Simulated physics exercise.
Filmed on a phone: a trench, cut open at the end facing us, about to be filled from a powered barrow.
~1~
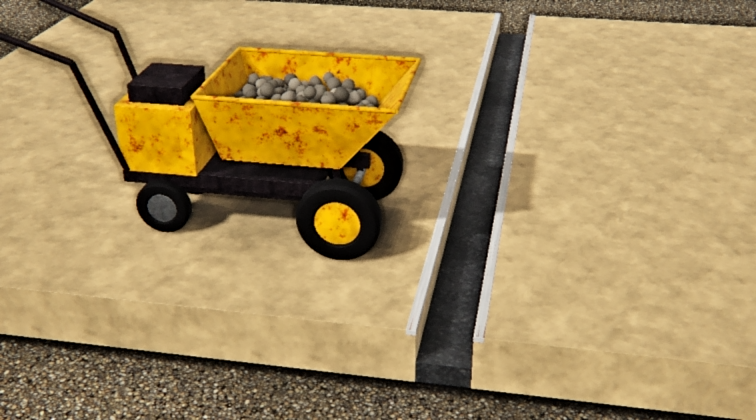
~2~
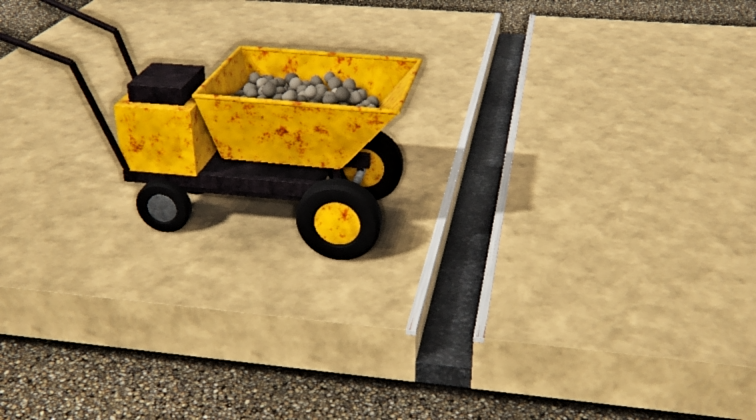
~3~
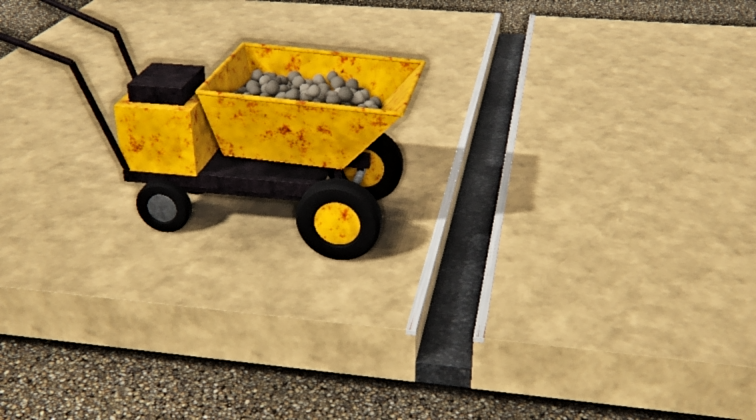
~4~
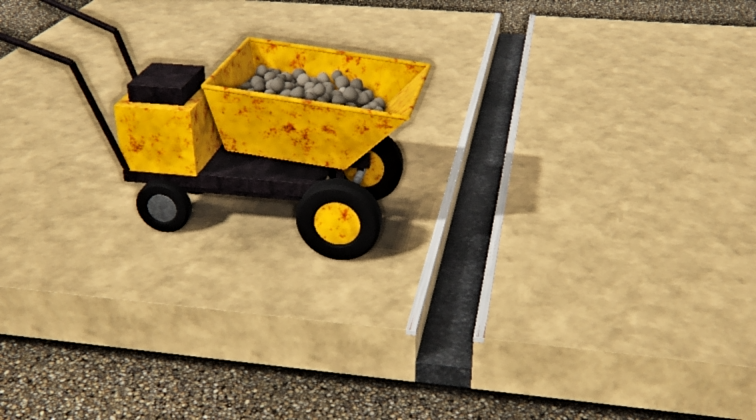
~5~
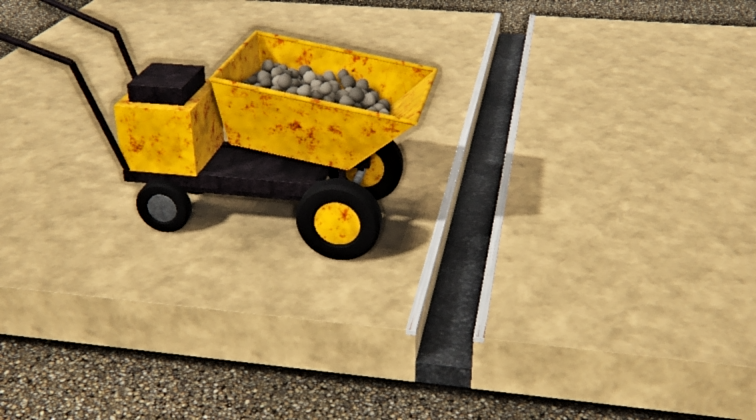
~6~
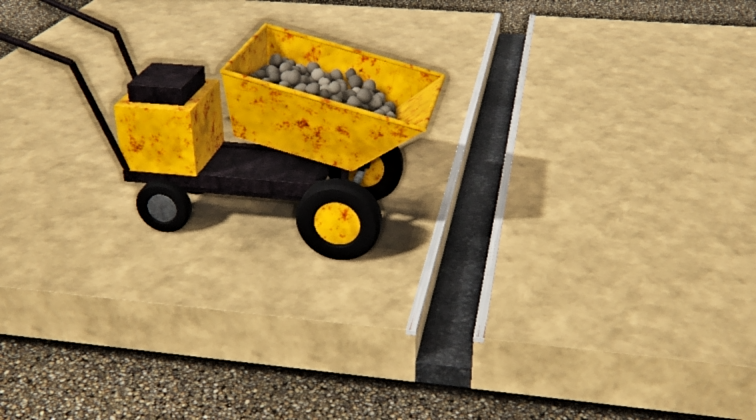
A rusty yellow barrow full of rounded grey stones stood still on a pale slab, left of a narrow dark trench, while its skip slowly tilted a little toward the right.
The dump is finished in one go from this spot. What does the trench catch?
It catches only the smaller part.
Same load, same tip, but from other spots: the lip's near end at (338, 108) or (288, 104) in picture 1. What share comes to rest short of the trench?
In turn 0 and 30 in a hundred.
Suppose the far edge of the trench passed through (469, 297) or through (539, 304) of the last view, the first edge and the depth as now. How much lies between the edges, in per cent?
In turn 0 and 80 in a hundred.
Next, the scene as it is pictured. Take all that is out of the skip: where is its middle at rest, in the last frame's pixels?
Roughly at (522, 236).
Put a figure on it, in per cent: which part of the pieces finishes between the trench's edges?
Some 15 per cent.
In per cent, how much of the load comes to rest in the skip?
Roughly 30 in a hundred.
Just after the last frame, skip tipped steeply; every one in the skip.
A moment on, skip tipped right over; almost all in the skip; just a few in or heaped over the trench; just a few beyond it.
Further on, skip tipped right over; roughly a third in the skip; about a tenth in or heaped over the trench; roughly half beyond it.
When it is over, skip tipped right over; roughly a third in the skip; about a tenth in or heaped over the trench; roughly half beyond it.
